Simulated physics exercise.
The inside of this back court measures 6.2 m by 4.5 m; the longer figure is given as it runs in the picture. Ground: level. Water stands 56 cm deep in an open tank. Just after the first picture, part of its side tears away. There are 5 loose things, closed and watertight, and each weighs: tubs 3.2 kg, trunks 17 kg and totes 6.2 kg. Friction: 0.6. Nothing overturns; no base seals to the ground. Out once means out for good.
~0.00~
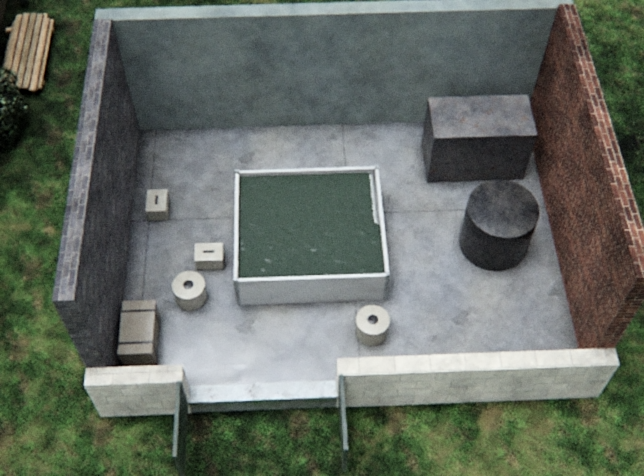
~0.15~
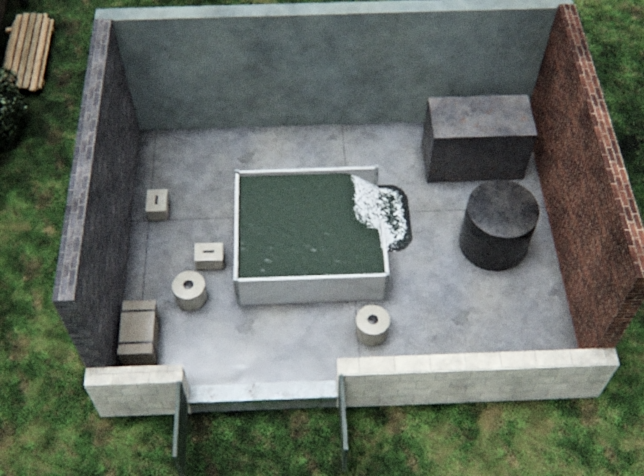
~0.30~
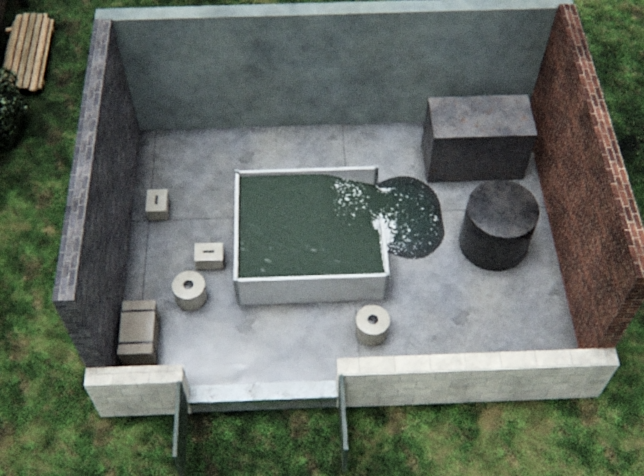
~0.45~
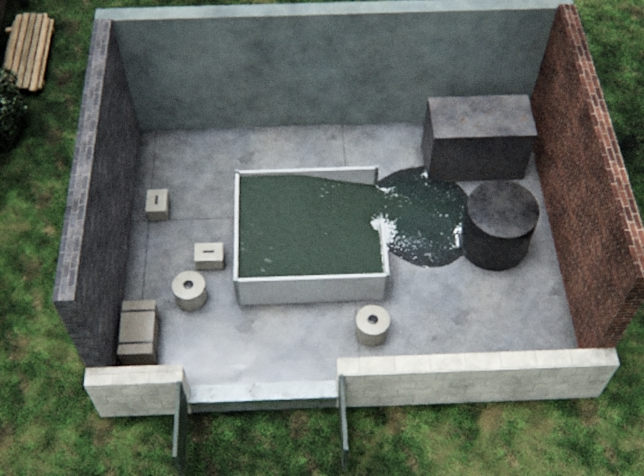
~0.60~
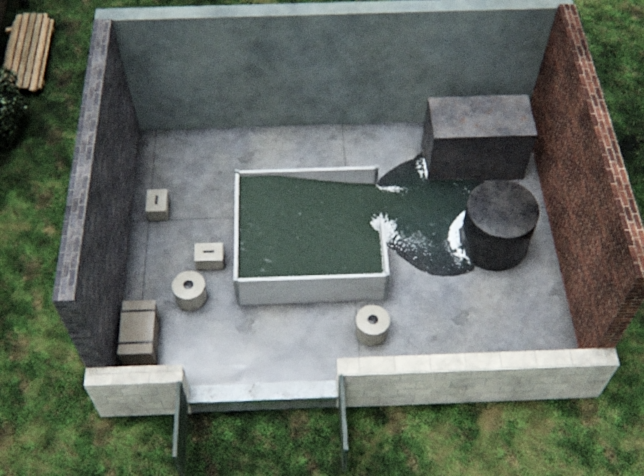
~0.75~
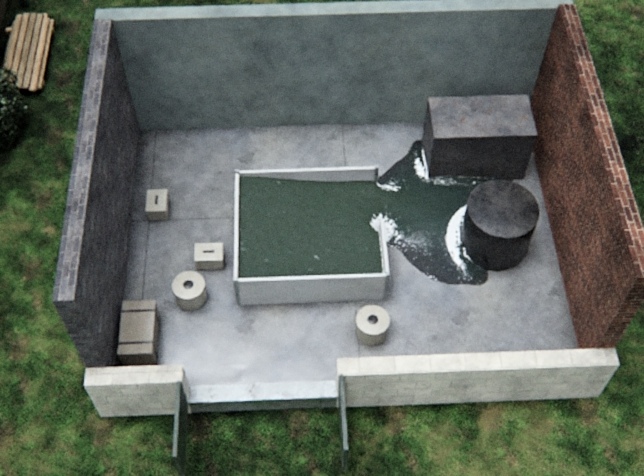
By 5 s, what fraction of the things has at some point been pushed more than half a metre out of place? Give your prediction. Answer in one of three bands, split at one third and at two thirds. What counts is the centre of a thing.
Under a third.
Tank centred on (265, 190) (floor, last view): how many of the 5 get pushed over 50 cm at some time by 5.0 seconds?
1.
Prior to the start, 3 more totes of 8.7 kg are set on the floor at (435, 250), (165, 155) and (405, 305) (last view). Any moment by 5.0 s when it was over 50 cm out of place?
Note, in sequence: Over threshold; under threshold; under threshold.
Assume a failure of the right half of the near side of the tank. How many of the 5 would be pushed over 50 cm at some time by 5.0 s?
You'd get 1 in that case.
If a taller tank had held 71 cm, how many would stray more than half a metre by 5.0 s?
That would give 1.
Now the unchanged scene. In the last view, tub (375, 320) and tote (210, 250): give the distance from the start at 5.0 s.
Respectively, 80 centimetres and 0 centimetres.
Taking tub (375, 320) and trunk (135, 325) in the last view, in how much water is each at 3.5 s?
First roughly 2 cm, second roughly 0 cm.
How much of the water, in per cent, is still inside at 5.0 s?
Remaining: Approx. 100 per cent.
After 1.1 s 0 of 5 are over 50 cm from their spots; 0 afloat.
After 2.2 s 0 of 5 are over 50 cm from their spots; 0 afloat.
After 3.5 s 0 of 5 are over 50 cm from their spots; 0 afloat.
After 5.0 s 1 of 5 are over 50 cm from their spots, and 1 have been at some point; 1 afloat.
